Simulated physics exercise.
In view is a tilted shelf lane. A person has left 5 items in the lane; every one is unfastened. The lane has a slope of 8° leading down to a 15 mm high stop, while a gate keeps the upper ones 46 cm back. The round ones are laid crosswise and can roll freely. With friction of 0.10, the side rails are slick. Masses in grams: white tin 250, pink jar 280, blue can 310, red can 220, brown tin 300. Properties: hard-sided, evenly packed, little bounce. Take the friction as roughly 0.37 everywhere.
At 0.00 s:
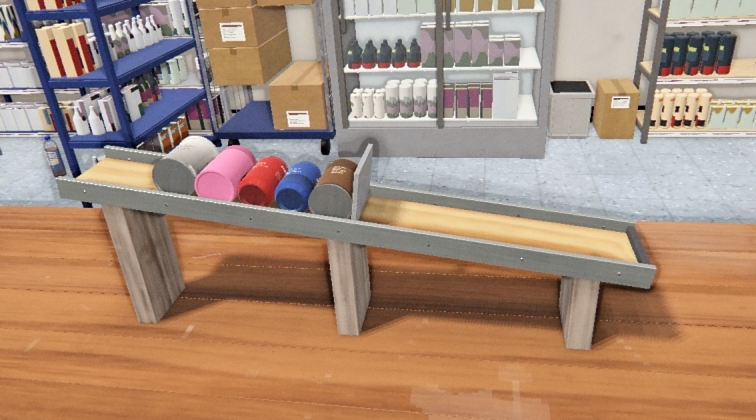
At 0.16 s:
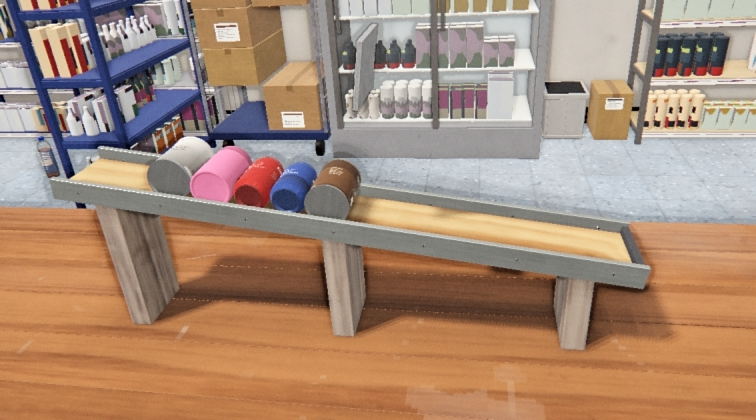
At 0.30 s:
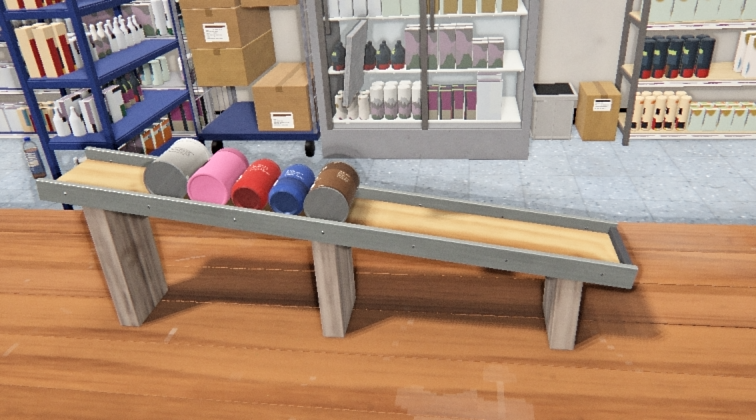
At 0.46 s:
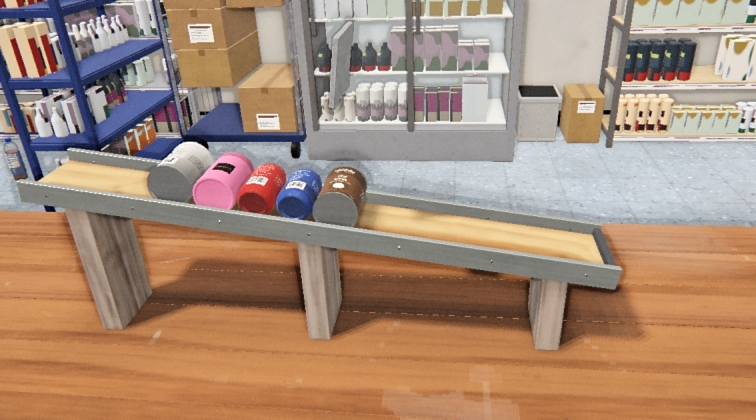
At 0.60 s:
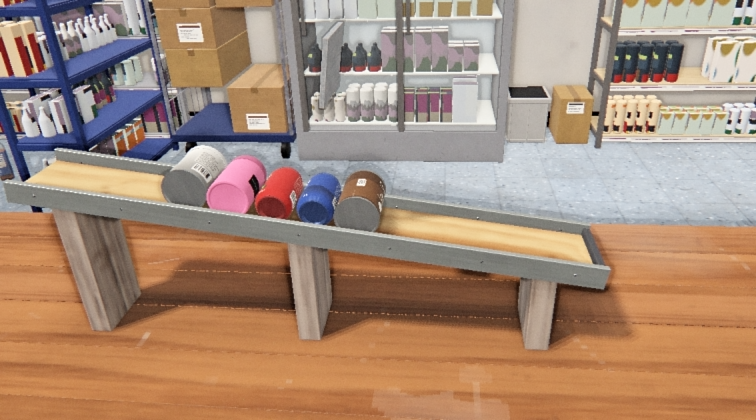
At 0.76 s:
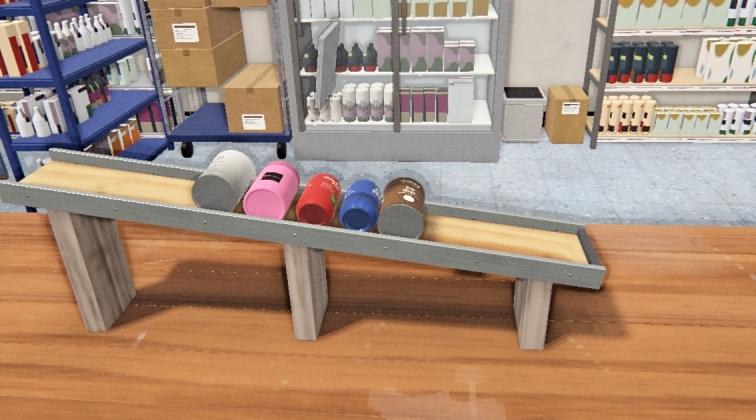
A tilted shelf lane loses its gate, and five colored containers roll down it toward the right.
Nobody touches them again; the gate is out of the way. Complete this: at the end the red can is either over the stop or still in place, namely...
Still in place.
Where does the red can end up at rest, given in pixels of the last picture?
In the end it sits at around (575, 236).
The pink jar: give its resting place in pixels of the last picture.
Around (535, 229).
Around 1.06 s, leader 8 cm from the stop; red can near (435, 217).
Around 1.36 s, brown tin now over the stop; red can near (542, 232).
Finally (2.0 s), over the stop, blue can and brown tin; the other 3 in the lane. In the last view, red can near (575, 236).
